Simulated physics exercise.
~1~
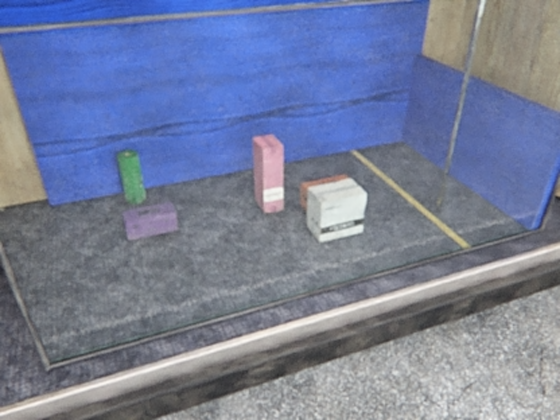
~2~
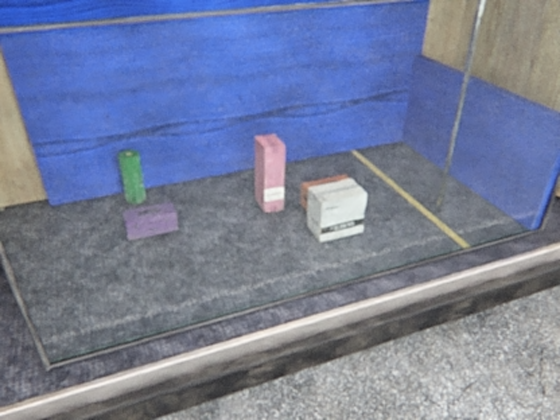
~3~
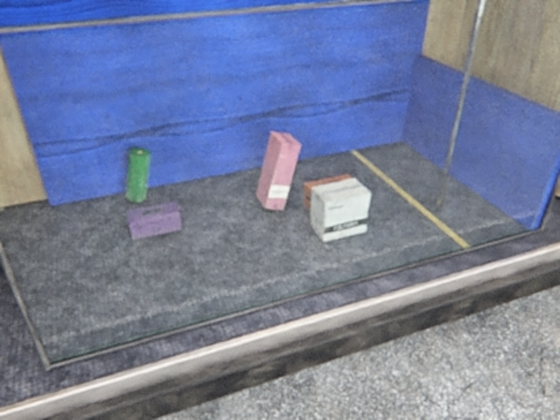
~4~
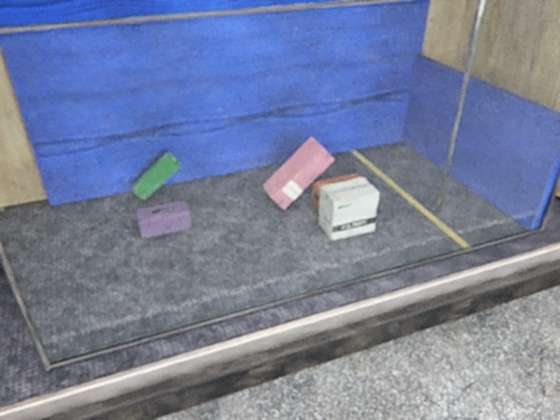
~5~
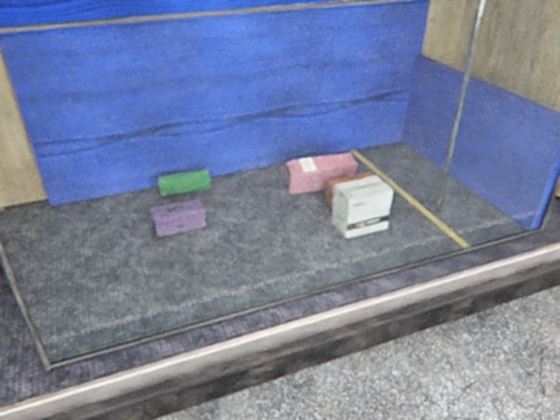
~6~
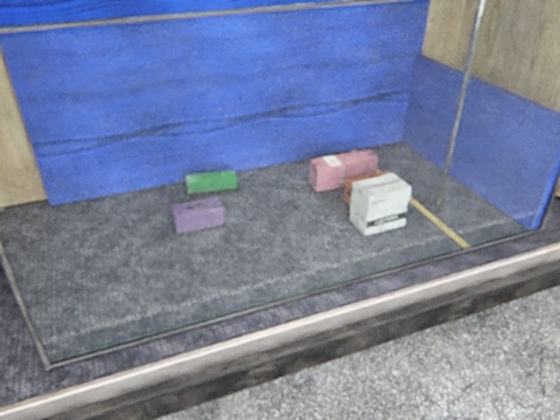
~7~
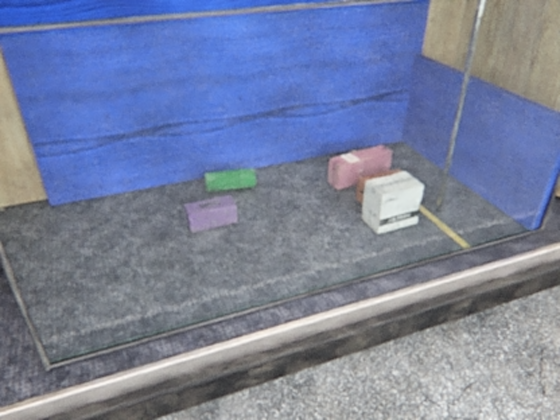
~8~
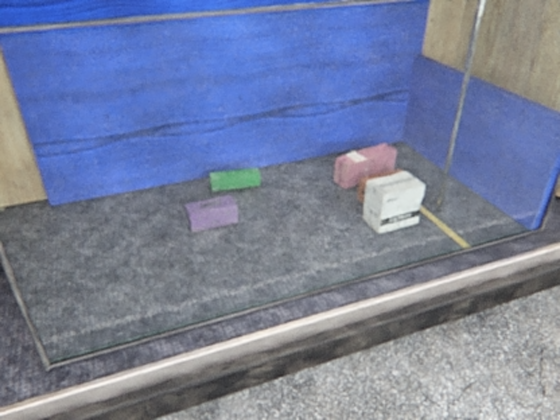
In a blue-walled bay with a grey floor, a green roll and a tall pink box tipped over to the right, then slid that way with the purple and orange toolboxes and the upright white carton, all stopping short of the yellow line.
